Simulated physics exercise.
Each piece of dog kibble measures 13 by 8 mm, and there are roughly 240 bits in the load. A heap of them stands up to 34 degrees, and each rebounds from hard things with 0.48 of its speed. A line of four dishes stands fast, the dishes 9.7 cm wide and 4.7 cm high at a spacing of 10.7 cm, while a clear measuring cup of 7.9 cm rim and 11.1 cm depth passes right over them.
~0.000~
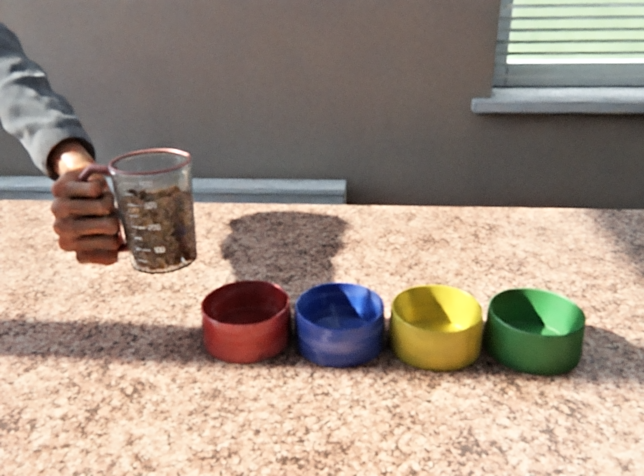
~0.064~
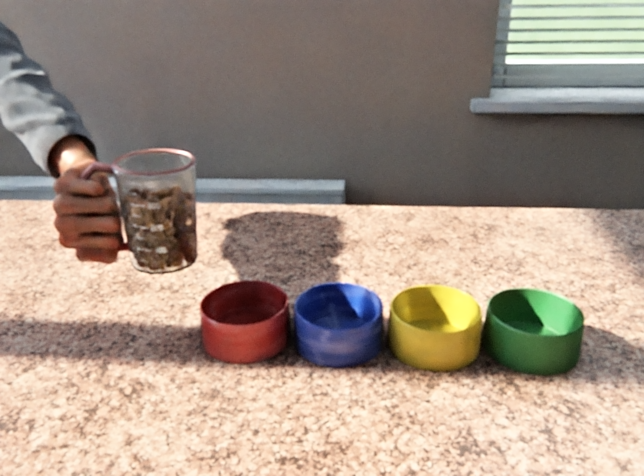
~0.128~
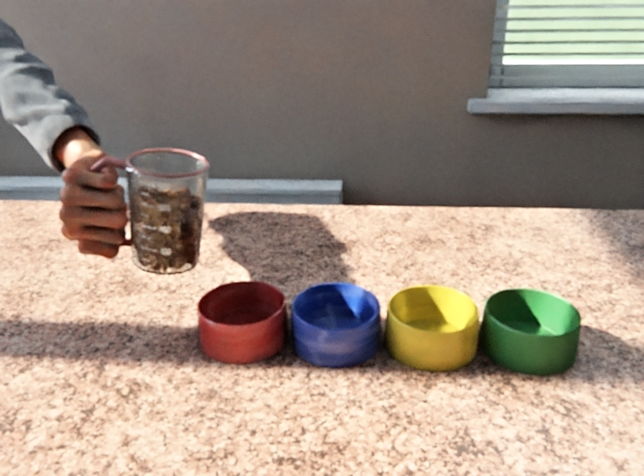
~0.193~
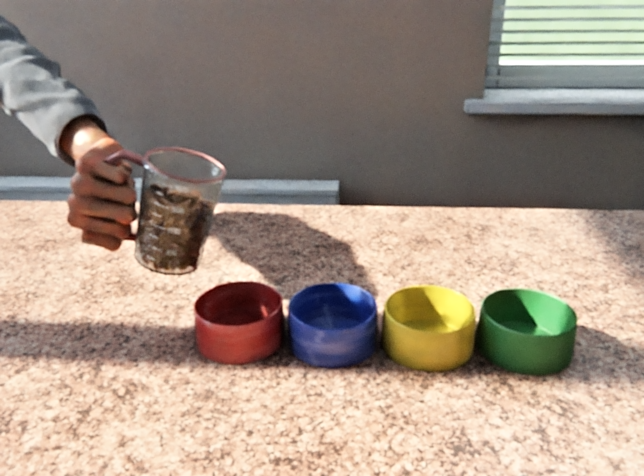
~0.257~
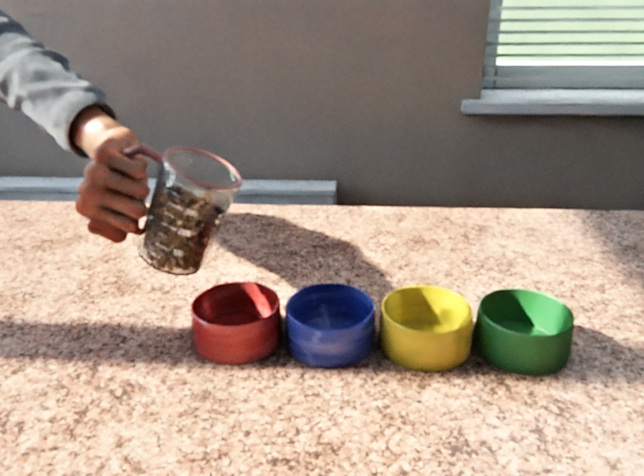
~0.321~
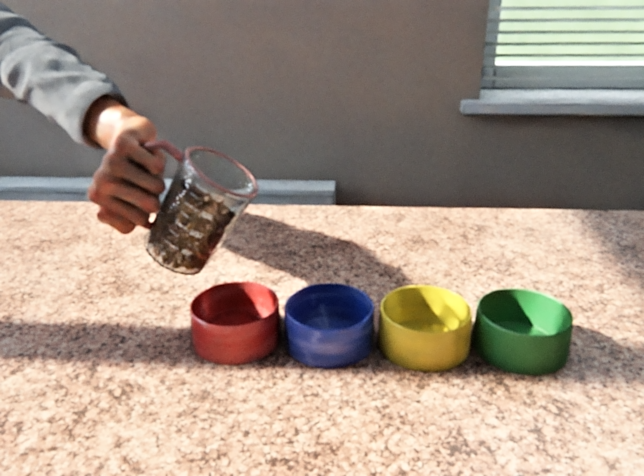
On a speckled stone-like surface before a plain grey wall, with part of a slatted window at upper right, the view looks slightly down from the front. Red, blue, yellow and green dishes sit in a row from left to right, while a grey-sleeved hand holds a clear cup of brown pieces at left. The hand moves the cup a short way right, tilting it rightward, as the view shifts very slightly.
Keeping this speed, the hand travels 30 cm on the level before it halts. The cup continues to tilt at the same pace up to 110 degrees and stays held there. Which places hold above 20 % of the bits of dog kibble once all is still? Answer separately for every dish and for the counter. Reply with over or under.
Red under, blue under, green over, yellow over, counter under.
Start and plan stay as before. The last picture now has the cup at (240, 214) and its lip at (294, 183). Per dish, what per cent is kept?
In the end red holds 0, blue holds 0, green holds 70, yellow holds 10.
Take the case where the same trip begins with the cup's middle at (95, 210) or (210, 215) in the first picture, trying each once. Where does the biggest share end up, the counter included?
Largest amount - try one: Yellow, try two: Green.
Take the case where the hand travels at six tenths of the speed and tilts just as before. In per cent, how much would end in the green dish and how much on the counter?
Shares - green 10, counter 10.
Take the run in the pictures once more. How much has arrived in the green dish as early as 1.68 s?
By that moment it's near 25 percent.
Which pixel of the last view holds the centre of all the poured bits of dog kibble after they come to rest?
Centre at rest, approx.: (471, 333) px.
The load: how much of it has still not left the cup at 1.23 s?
I reckon around 60 per cent.
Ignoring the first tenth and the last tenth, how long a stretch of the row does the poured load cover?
Length: About 12 cm.
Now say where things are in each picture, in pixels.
The first picture shows cup at (158, 212), tilt 0 degrees, lip at (188, 162), moved 0.0 cm; middle of the pieces at (161, 225); red dish at (245, 302); blue dish at (340, 305); yellow dish at (437, 307); green dish at (536, 310).
The second picture shows cup at (160, 212), tilt 2 degrees, lip at (192, 163), moved 0.4 cm; middle of the pieces at (162, 225).
The third picture shows cup at (167, 212), tilt 9 degrees, lip at (206, 169), moved 1.5 cm; middle of the pieces at (168, 225).
The fourth picture shows cup at (176, 213), tilt 17 degrees, lip at (223, 176), moved 2.9 cm; middle of the pieces at (175, 225).
The fifth picture shows cup at (187, 213), tilt 25 degrees, lip at (240, 184), moved 4.2 cm; middle of the pieces at (182, 224).
The sixth picture shows cup at (198, 213), tilt 33 degrees, lip at (256, 192), moved 5.6 cm; middle of the pieces at (192, 223); red dish at (235, 303); blue dish at (329, 305); yellow dish at (426, 308); green dish at (524, 311). The cup turns about 125 degrees a second and travels 22 cm a second.
After 0.87 s, tilt 102 degrees; cup holds 100 %.
After 1.23 s, tilt 110 degrees; cup holds 60 %, yellow 35 %.
After 1.68 s, tilt 110 degrees; cup holds 25 %, green 25 %, yellow 40 %.
In the end, at 3.2 s, red 0 %, blue 0 %, green 45 %, yellow 40 %, counter 5 %, cup 5 %.
